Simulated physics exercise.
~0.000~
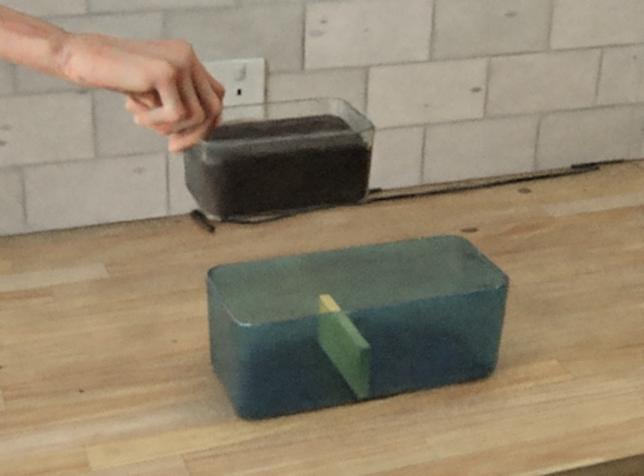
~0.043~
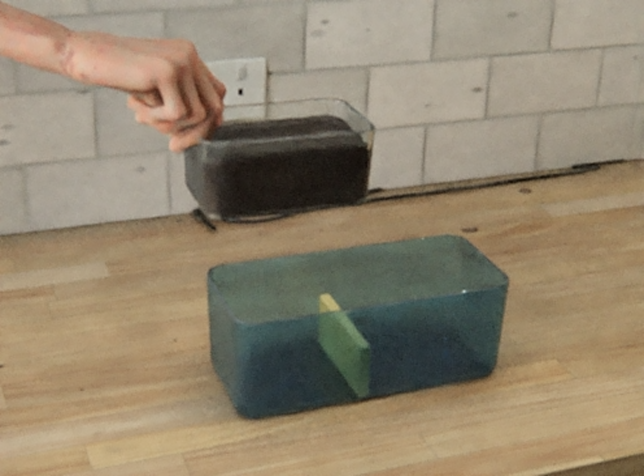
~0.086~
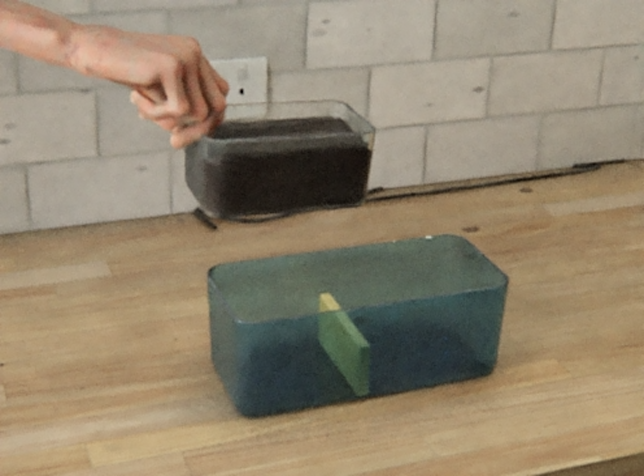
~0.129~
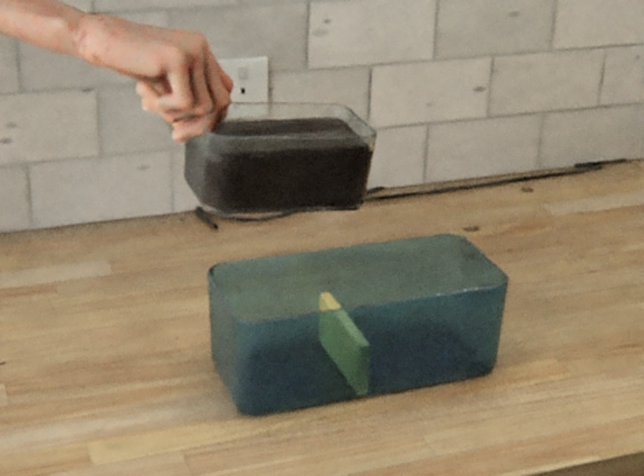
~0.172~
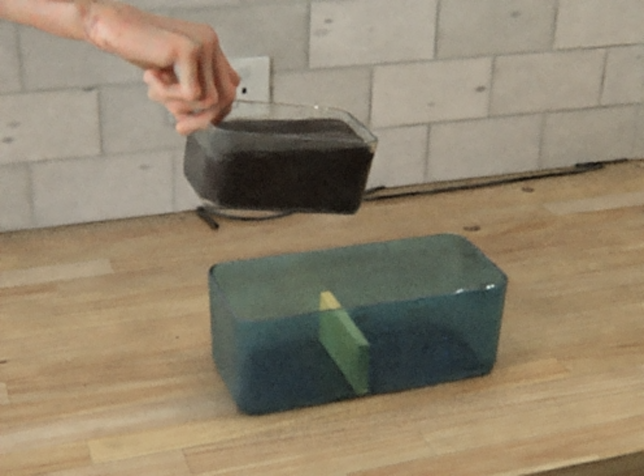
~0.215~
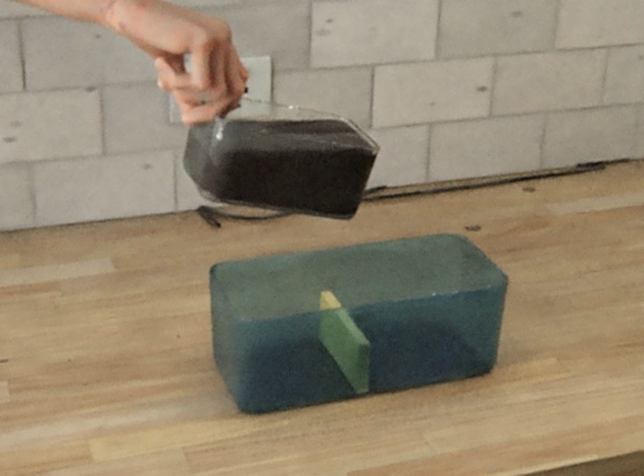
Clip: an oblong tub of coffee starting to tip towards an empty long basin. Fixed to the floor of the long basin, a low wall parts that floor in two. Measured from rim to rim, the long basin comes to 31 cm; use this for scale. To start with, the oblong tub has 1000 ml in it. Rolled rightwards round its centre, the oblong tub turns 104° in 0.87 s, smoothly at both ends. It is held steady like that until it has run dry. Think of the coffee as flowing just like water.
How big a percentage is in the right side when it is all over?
Roughly 73 per cent is in the right side.
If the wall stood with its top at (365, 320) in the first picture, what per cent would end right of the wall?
Around 65 %, I'd say.
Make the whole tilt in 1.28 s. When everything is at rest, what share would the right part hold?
Then you'd be looking at around 80 in a hundred.
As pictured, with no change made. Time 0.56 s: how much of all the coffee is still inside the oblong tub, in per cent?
At that time about 40 in a hundred parts are still held.
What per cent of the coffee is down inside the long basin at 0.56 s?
Around 14 percent.
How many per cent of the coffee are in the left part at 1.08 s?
14 %.
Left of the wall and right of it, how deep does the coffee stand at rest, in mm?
Depths at rest: Left around 10 mm, right around 38 mm.
Then, 0.56 s in, the tilt is 75° and 40 per cent is still to pour, 0 is left of the wall and 15 right of it.
Then, 0.82 s in, the tilt is 103° and 7 per cent is still to pour, 4 is left of the wall and 67 right of it.
Then, 1.08 s in, the tilt is 104° and 1 per cent is still to pour, 13 is left of the wall and 73 right of it.
Then, 1.37 s in, the tilt is 104° and 0 per cent is still to pour, 15 is left of the wall and 73 right of it.
Finally, 15 per cent lies left of the wall, 73 right of it and 12 outside.
